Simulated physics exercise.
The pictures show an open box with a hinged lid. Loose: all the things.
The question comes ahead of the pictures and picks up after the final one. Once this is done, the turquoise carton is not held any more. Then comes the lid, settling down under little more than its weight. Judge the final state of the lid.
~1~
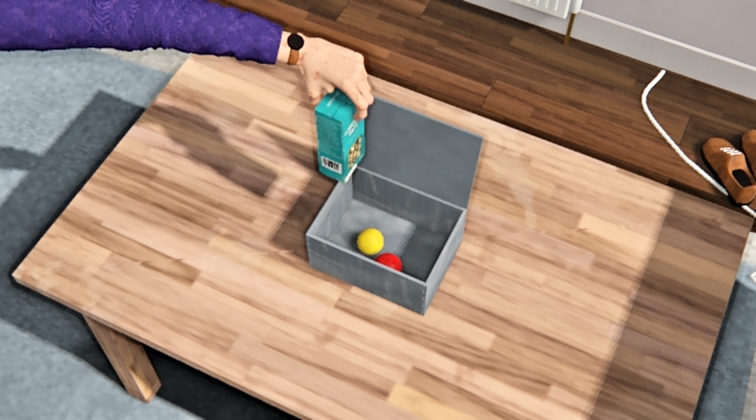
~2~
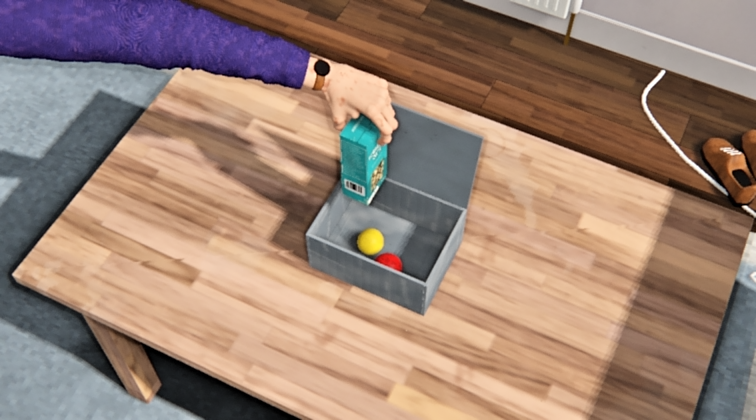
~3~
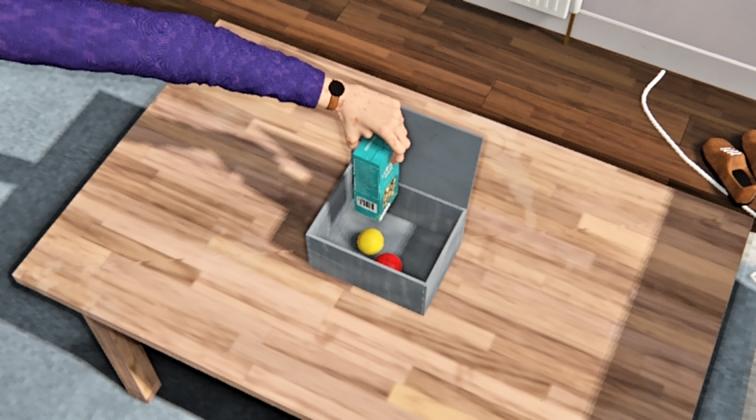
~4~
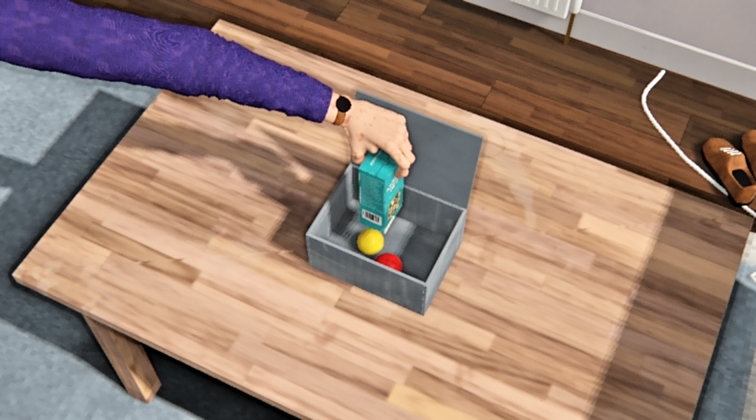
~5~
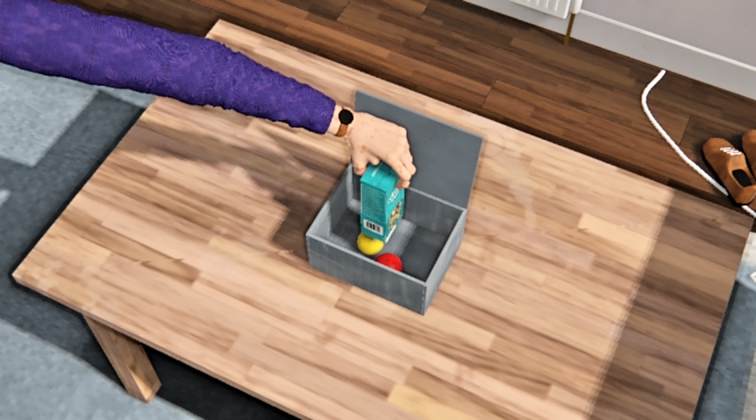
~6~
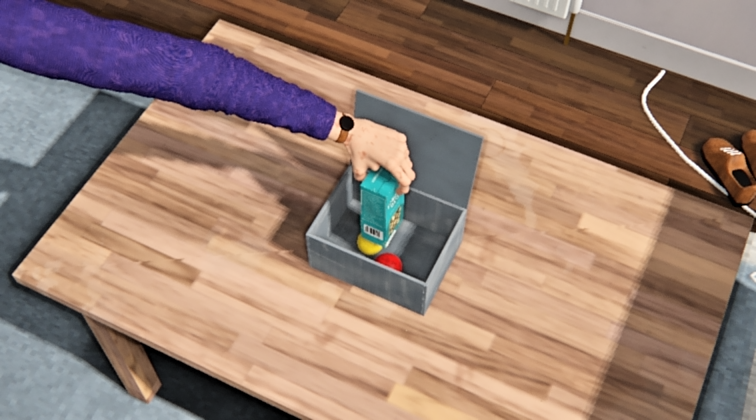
The lid is fully down.
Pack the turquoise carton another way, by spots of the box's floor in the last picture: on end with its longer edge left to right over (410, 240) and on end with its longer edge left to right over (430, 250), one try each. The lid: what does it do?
First time it won't go down, and next time it won't go down.
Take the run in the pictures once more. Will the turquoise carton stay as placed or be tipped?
Observation: It tilts over.
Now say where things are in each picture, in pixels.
In the first picture, coming down; turquoise carton (341, 133).
In the second picture, coming down; turquoise carton (364, 157).
In the third picture, coming down; turquoise carton (376, 175).
In the fourth picture, coming down; turquoise carton (382, 188).
In the fifth picture, coming down; turquoise carton (383, 199).
In the sixth picture, in place under the hand; turquoise carton (383, 204).
Then, 0.50 s on from there, turquoise carton on its side near (396, 249); yellow lemon shifted about its own width; red ball shifted about its own width.
Then, 1.70 s on from there, lid 53° above the rim; turquoise carton on its side near (398, 251); yellow lemon shifted about its own width; red ball shifted about its own width.
In the end, lid shut; toppled in the box, turquoise carton; moved from the start, red ball and yellow lemon. At the end, from the last picture's camera, turquoise carton near (398, 251).
